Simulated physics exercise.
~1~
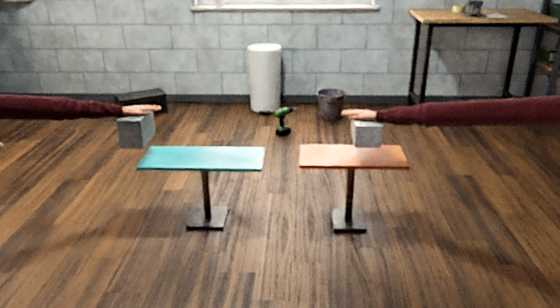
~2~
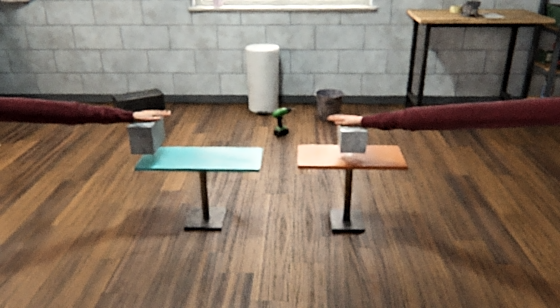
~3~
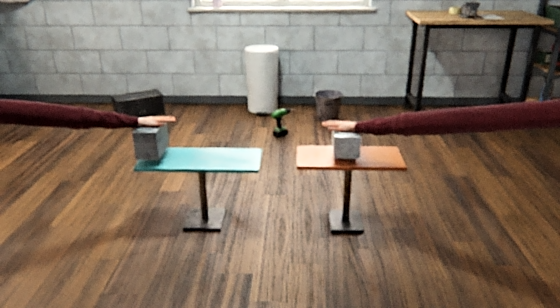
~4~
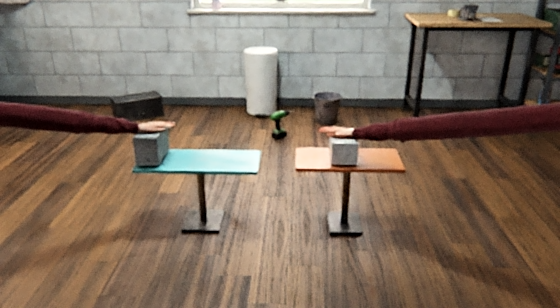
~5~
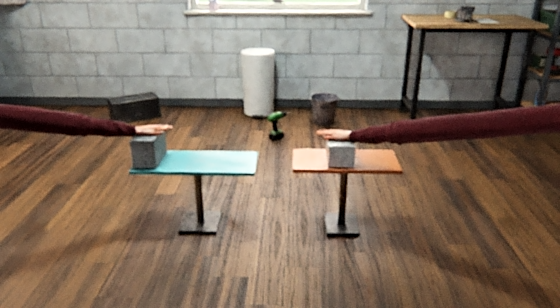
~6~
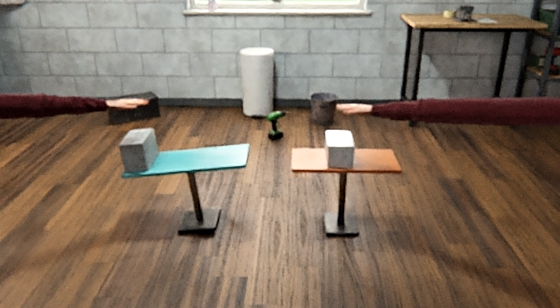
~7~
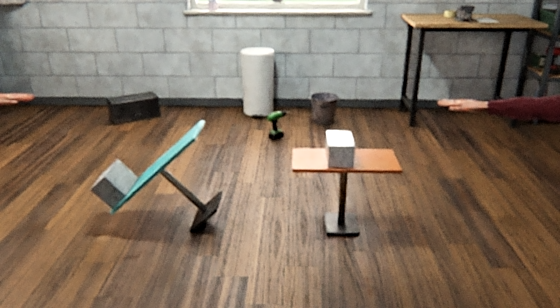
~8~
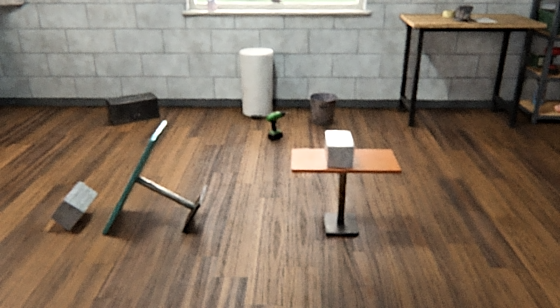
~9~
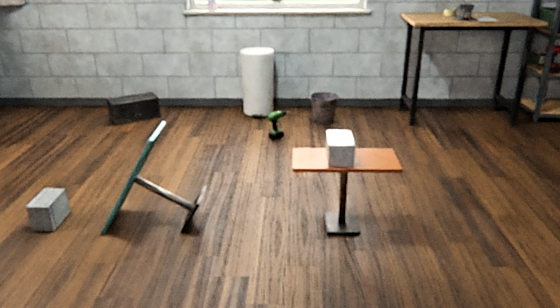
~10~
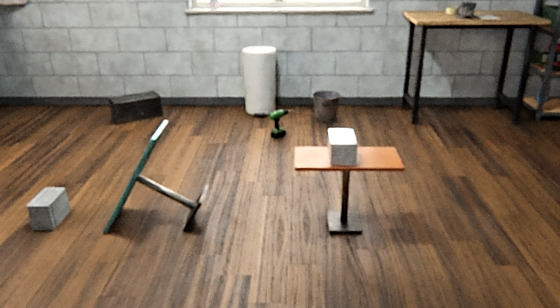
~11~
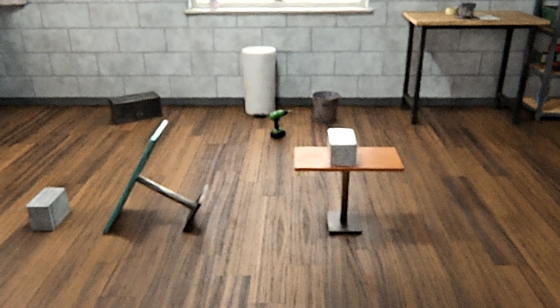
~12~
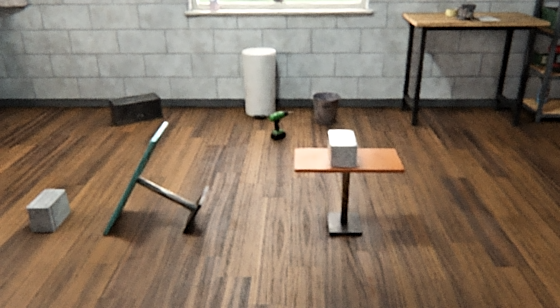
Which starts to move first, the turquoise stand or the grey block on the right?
The grey block on the right moves first, as it is being lowered onto the orange stand. The turquoise stand tips over only later, after the hands let go.
